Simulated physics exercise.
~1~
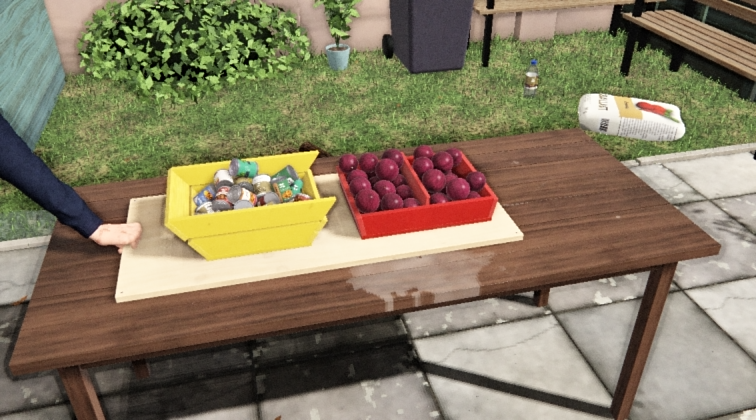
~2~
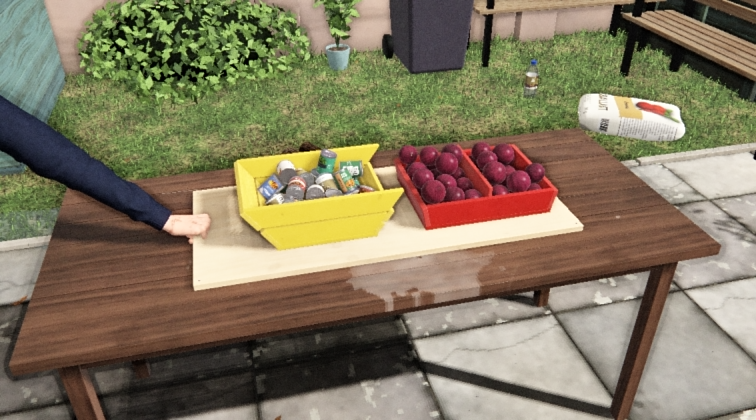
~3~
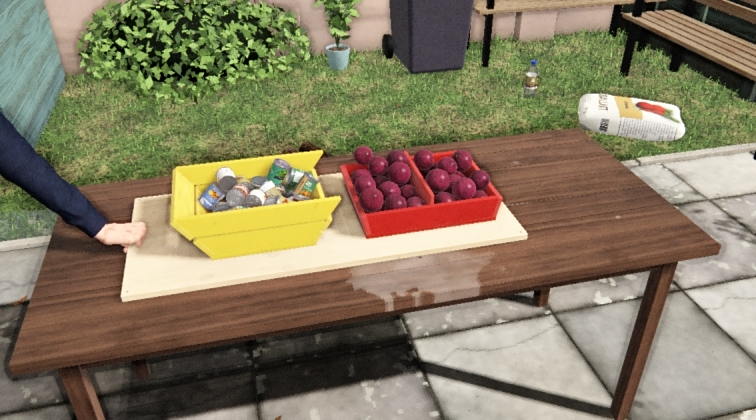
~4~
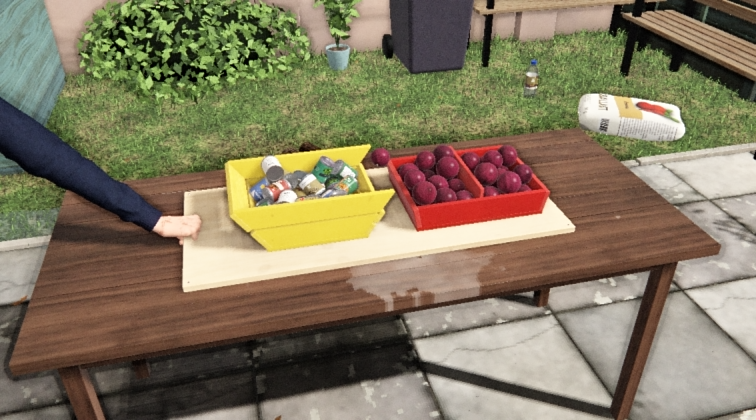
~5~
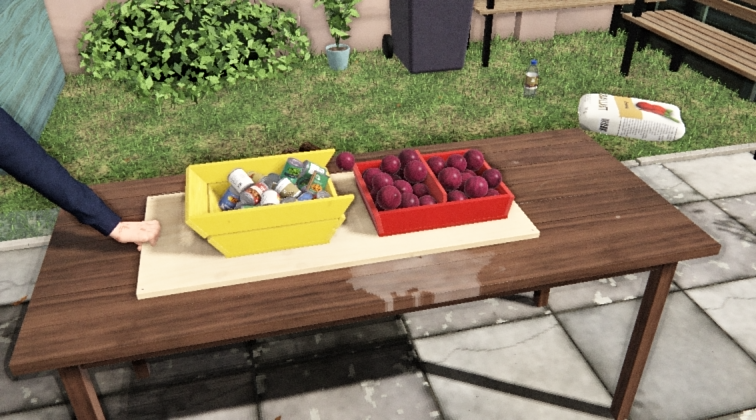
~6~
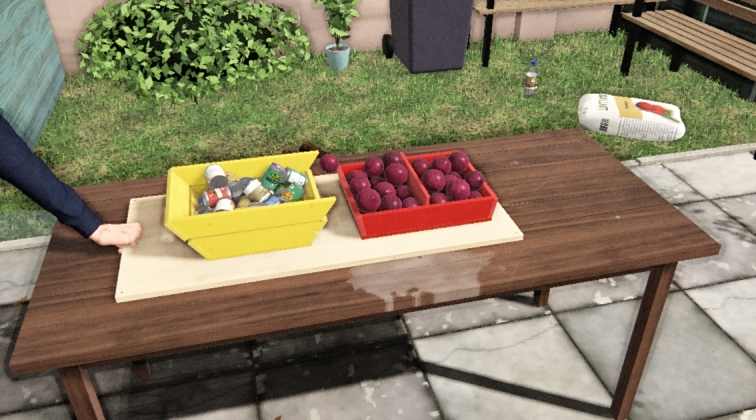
A hand slides a board of onions and tins back and forth, spilling one onion.
